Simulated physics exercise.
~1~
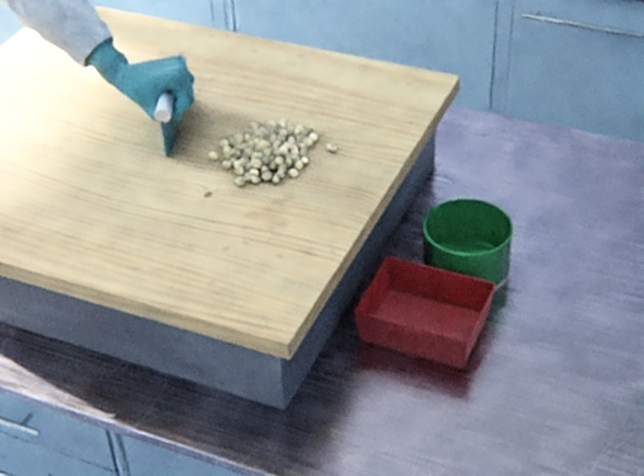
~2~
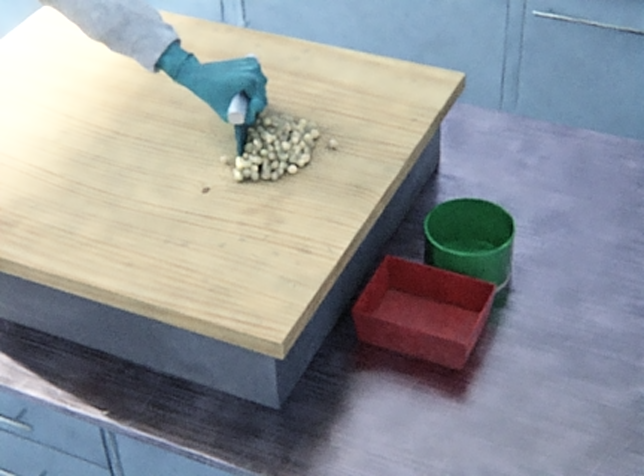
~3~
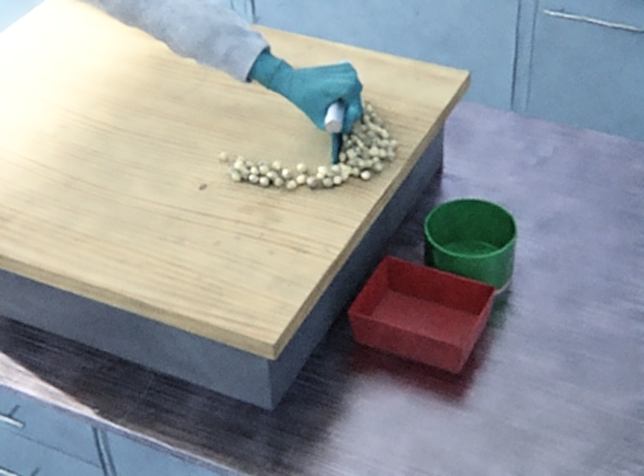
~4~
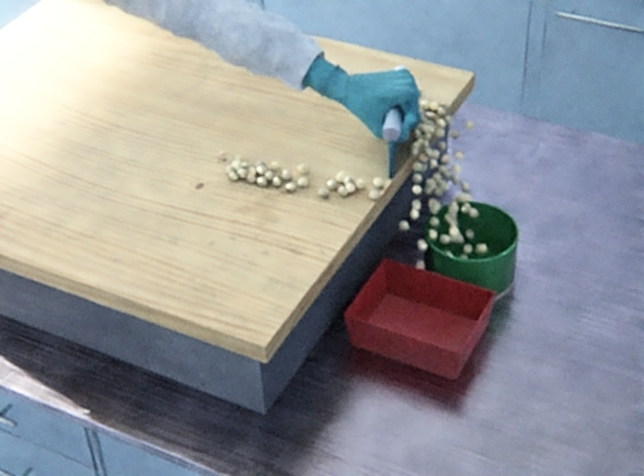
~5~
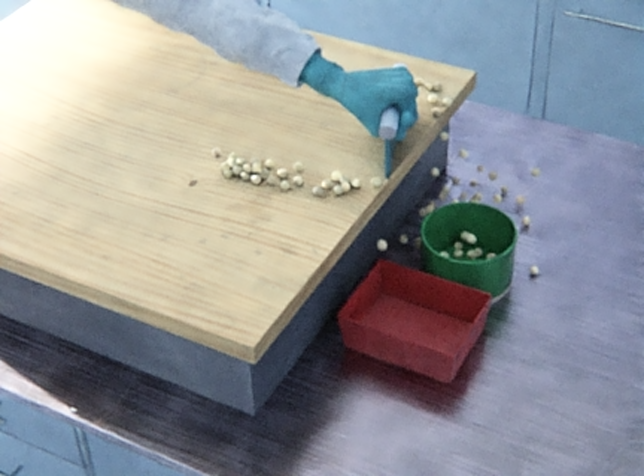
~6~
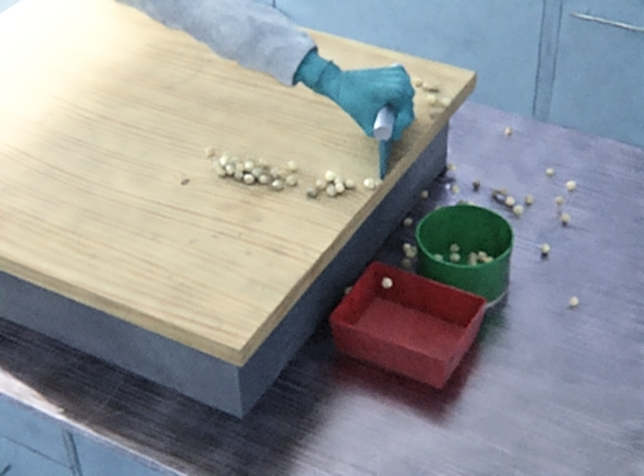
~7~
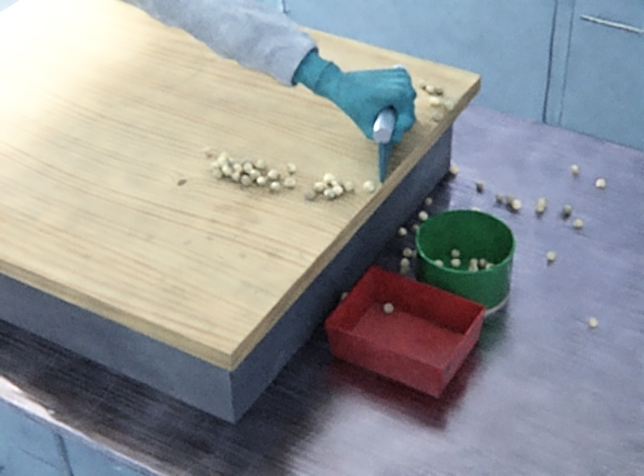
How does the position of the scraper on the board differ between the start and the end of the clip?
At the start, the scraper is on the board to the left of the piled nuts. By the end, it is well to the right, resting at the board's right edge near the green pot.
In this clip, a teal-gloved hand pushes a scraper rightward through a pile of pale, round nuts on a wooden board, stopping at the edge. Some spill into the green pot, many scatter on the counter, one ends up in the red tin, and others stay on the board.
